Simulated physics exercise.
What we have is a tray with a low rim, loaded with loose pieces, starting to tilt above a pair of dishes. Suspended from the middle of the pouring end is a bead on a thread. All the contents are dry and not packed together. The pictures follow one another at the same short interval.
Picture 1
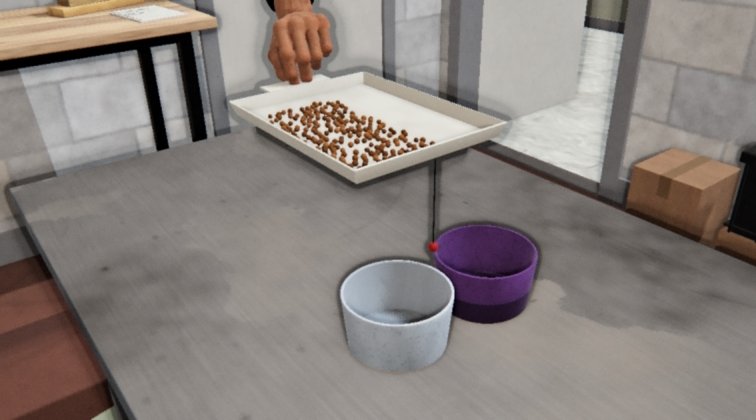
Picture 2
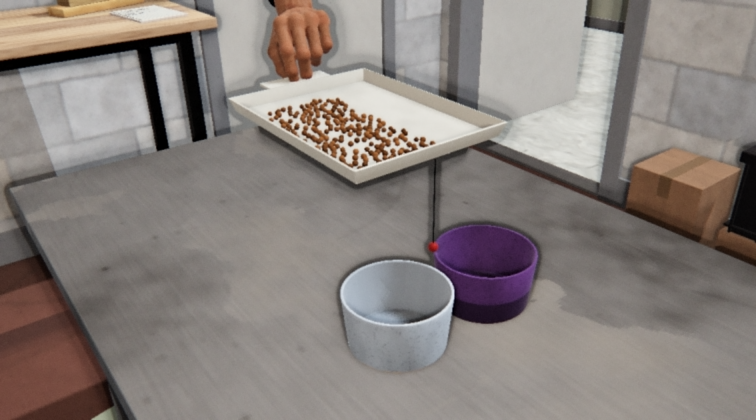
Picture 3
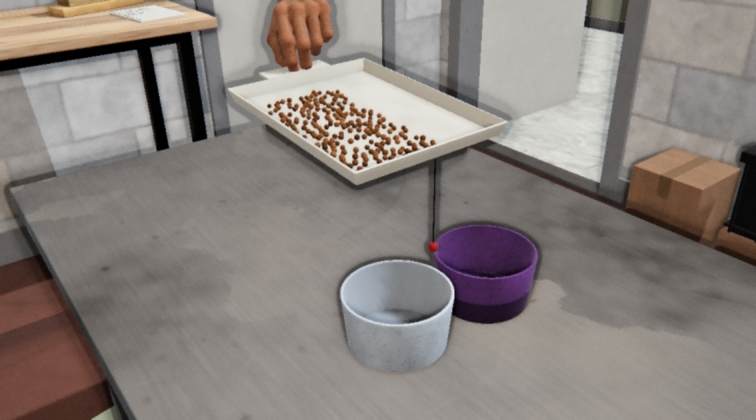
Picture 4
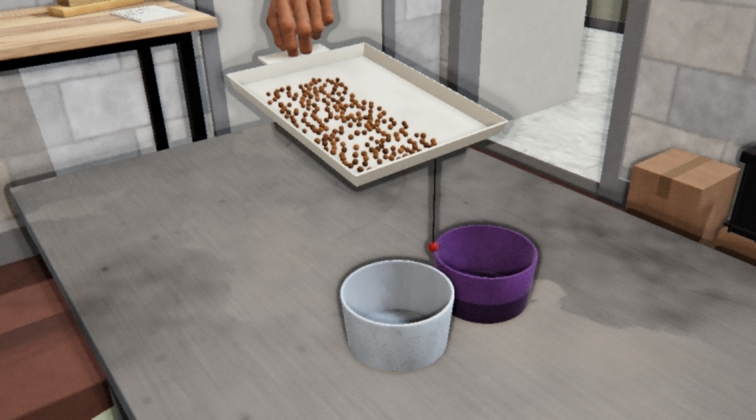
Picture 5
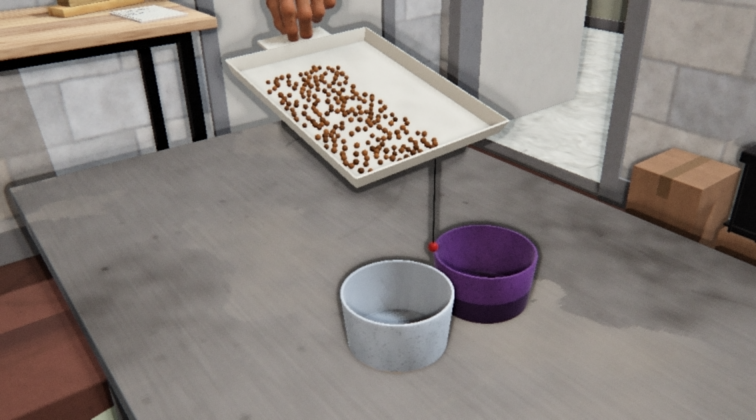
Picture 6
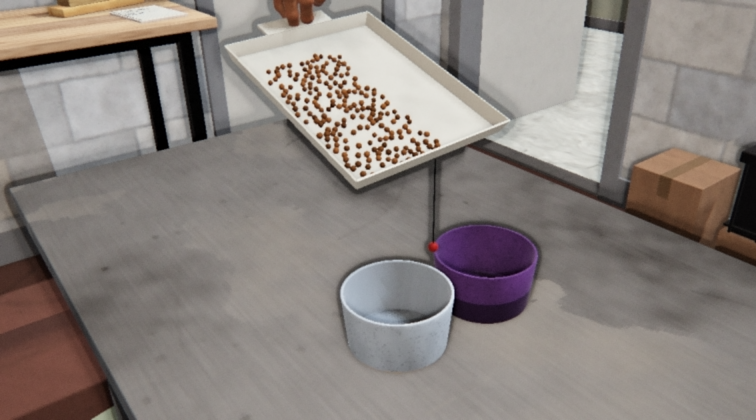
A hand raised the back of a white tray of small brown balls, slowly tilting it above a pale gray dish and a purple one, while a red bead hung still on its thread.
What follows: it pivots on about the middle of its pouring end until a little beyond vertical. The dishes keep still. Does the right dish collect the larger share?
No.
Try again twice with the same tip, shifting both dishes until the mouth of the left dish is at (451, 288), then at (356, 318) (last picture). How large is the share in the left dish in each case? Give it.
Respectively 50 % and 60 %.
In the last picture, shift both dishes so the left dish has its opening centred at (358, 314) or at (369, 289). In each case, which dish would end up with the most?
The first time the left-side one comes out ahead, the second time the left-side one.
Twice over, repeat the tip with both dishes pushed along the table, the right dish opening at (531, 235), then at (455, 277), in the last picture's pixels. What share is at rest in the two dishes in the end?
First about 30, then 90 per cent.
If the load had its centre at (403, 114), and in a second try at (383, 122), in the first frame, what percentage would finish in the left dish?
First case: Close to 60 %; second case: Close to 80 %.
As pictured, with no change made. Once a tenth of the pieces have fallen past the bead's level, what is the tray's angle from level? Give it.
That happens at around 65°.
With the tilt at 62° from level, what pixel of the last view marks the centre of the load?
About (385, 168).
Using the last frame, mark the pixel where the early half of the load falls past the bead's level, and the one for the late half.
It goes through near (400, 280) first, then near (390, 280).
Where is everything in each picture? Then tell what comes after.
In the first frame, corners of the pouring end near (356, 167) and (499, 122), level; middle of the load near (348, 131), cereal balls; left dish near (433, 339); right dish near (521, 292); bead on its thread near (433, 247).
In the second frame, corners of the pouring end near (356, 168) and (499, 122), level; middle of the load near (347, 129).
In the third frame, corners of the pouring end near (357, 169) and (500, 121), tipped barely, lowest at the left corner; middle of the load near (347, 125).
In the fourth frame, corners of the pouring end near (357, 171) and (501, 120), tipped a little, lowest at the left corner; middle of the load near (348, 118).
In the fifth frame, corners of the pouring end near (358, 173) and (502, 119), tipped a little, lowest at the left corner; middle of the load near (348, 112).
In the sixth frame, corners of the pouring end near (358, 175) and (503, 119), tipped clearly, lowest at the left corner; middle of the load near (350, 108), near a quarter on the move; left dish near (433, 339); right dish near (521, 292).
Shortly afterwards, tray tipped steeply; the bulk on the tray; a little in the left dish; only a few outside both; a little in the air.
Next, tray tipped past a quarter turn; a little on the tray; near two thirds in the left dish; a little outside both; near a quarter in the air.
Some moments later, tray tipped past a quarter turn; all but a few in the left dish; only a few in the right dish; a little outside both.
In the end, tray tipped past a quarter turn; all but a few in the left dish; only a few in the right dish; a little outside both.
